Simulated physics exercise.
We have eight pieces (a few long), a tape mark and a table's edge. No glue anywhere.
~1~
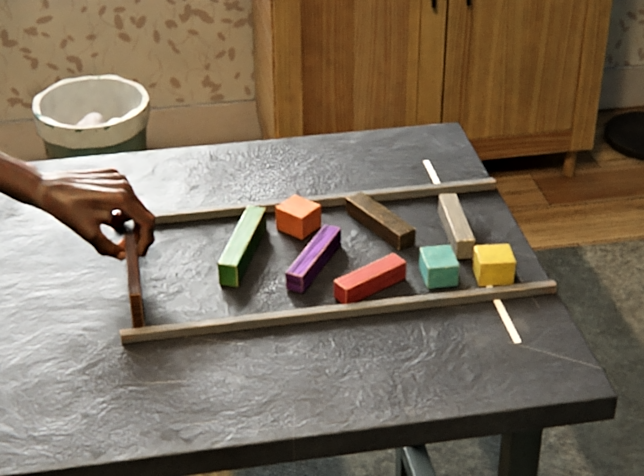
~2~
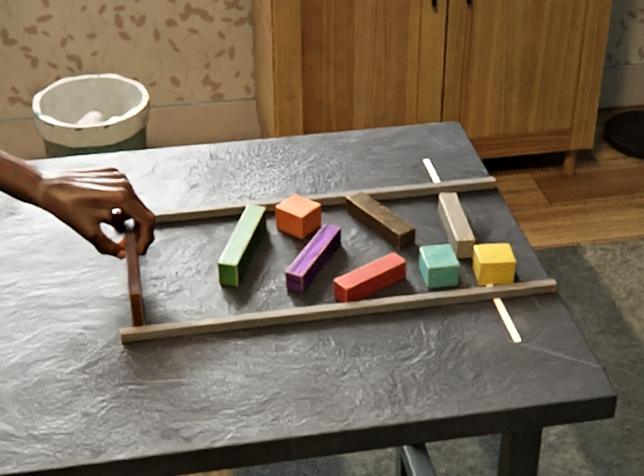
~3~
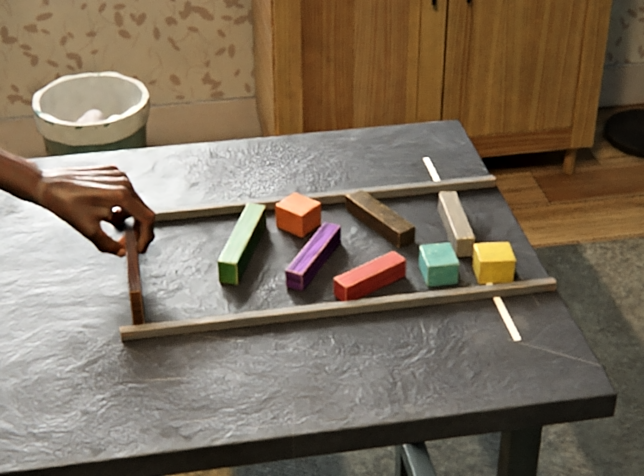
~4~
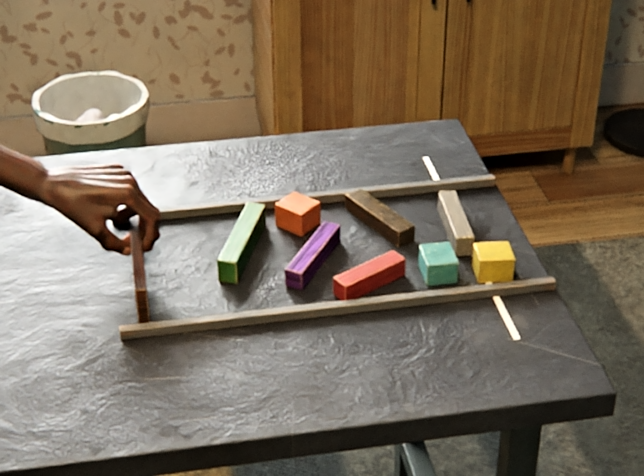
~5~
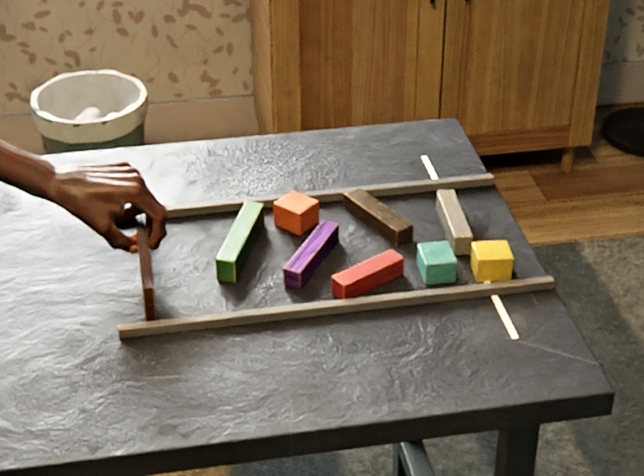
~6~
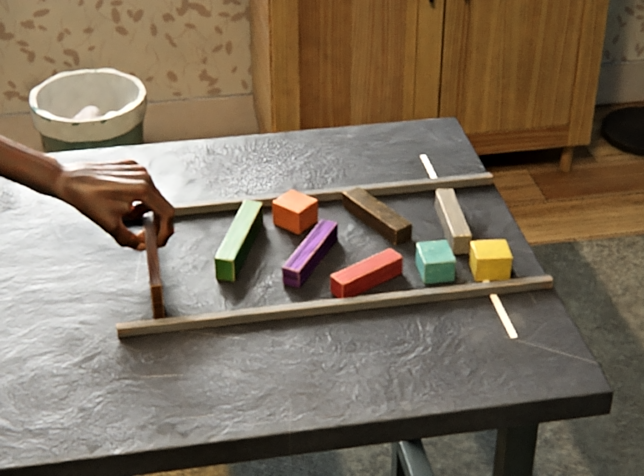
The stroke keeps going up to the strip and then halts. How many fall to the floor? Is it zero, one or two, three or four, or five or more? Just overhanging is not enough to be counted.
The count of pieces that drop is three or four, then.
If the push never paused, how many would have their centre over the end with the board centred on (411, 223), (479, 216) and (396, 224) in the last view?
Past-the-end tally - position 1: 1, position 2: 4, position 3: 0.
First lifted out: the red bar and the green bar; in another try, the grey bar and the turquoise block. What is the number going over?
Count of fallen: 1 / 1.
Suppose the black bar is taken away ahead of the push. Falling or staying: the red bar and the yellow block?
So the red bar keeps its place and the yellow block goes down.
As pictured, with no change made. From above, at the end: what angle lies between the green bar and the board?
I'd estimate about 0 degrees.
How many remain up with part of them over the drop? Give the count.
Overhanging ones - 1.
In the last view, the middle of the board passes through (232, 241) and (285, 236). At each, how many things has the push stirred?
I make it 1 at the first spot and 3 at the other.
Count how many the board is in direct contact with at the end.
The count in contact is 2.
A little later, none off yet; yellow block at rest near (491, 261); grey bar at rest near (453, 221); turquoise block at rest near (435, 262).
Next, none off yet; yellow block at rest near (491, 261); grey bar at rest near (453, 221); turquoise block moving near (447, 262).
Later still, none off yet; yellow block tilted a little near (554, 250); grey bar shifted a little near (488, 222); turquoise block shifted well along near (518, 252).
When it is over, the number that fall off is three or four; down, black bar, turquoise block, grey bar and yellow block.
